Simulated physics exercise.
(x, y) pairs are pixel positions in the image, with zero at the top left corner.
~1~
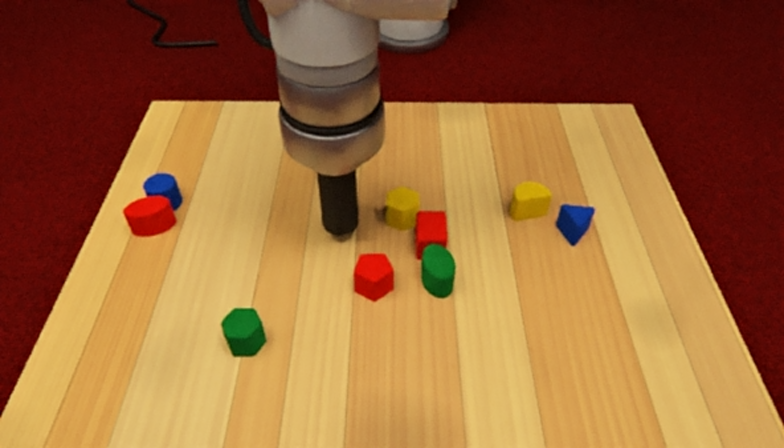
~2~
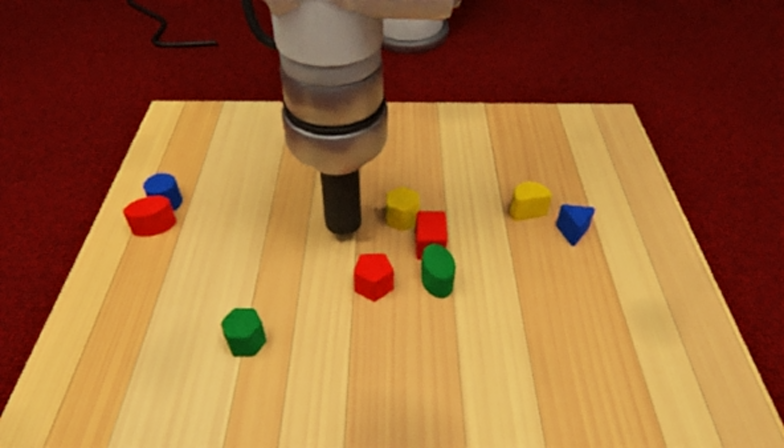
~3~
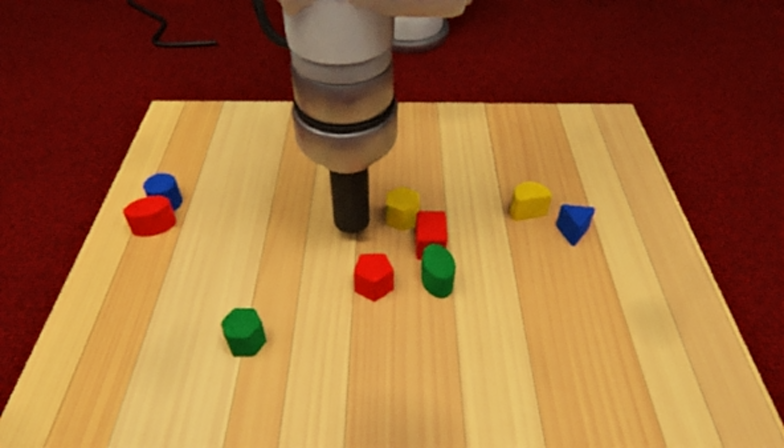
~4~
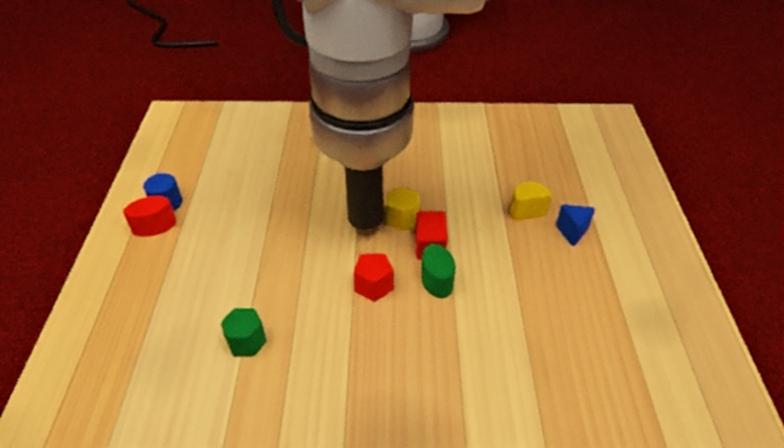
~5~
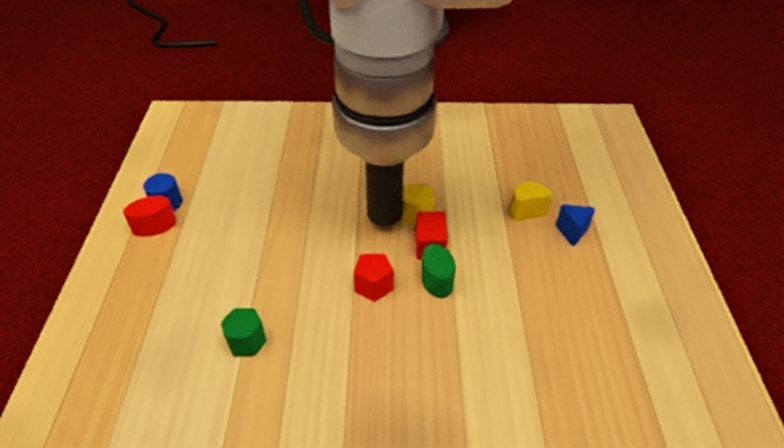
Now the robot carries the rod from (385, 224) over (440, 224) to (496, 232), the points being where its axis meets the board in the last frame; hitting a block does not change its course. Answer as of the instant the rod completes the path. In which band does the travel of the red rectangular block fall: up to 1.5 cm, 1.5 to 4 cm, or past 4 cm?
It ends 1.5 to 4 cm from its spot.
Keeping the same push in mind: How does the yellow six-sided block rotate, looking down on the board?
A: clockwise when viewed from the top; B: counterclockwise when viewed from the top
B - counterclockwise when viewed from the top.
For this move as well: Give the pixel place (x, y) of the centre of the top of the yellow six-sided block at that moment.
It should be at about (463, 180).
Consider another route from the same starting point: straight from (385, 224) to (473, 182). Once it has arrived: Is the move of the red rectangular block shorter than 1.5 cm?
Short answer: Yes.
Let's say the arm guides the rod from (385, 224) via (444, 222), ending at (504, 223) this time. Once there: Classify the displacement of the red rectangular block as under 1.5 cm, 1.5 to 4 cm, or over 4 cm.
The middle band: 1.5 to 4 cm.
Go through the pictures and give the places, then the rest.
In the first picture, rod's lower end at (341, 223); yellow six-sided block at (403, 198); red rectangular block at (432, 224); yellow D-shaped block at (531, 190).
In the second picture, rod at (343, 222); blocks still.
In the third picture, rod at (352, 221); blocks still.
In the fourth picture, rod at (366, 218); blocks still.
In the fifth picture, rod at (385, 214); yellow six-sided block at (417, 193); red rectangular block at (432, 224); yellow D-shaped block at (531, 190).
The first path, step by step. One third of the way, rod at (424, 214); yellow six-sided block at (446, 185), turned 50° anticlockwise; red rectangular block at (444, 228), turned 30° clockwise.
Two thirds of the way, rod at (462, 215); yellow six-sided block at (463, 180), turned 95° anticlockwise; red rectangular block at (457, 229), turned 85° clockwise.
At the end, rod at (498, 221); yellow six-sided block at (463, 180), turned 95° anticlockwise; red rectangular block at (459, 229), turned 95° clockwise; yellow D-shaped block still.
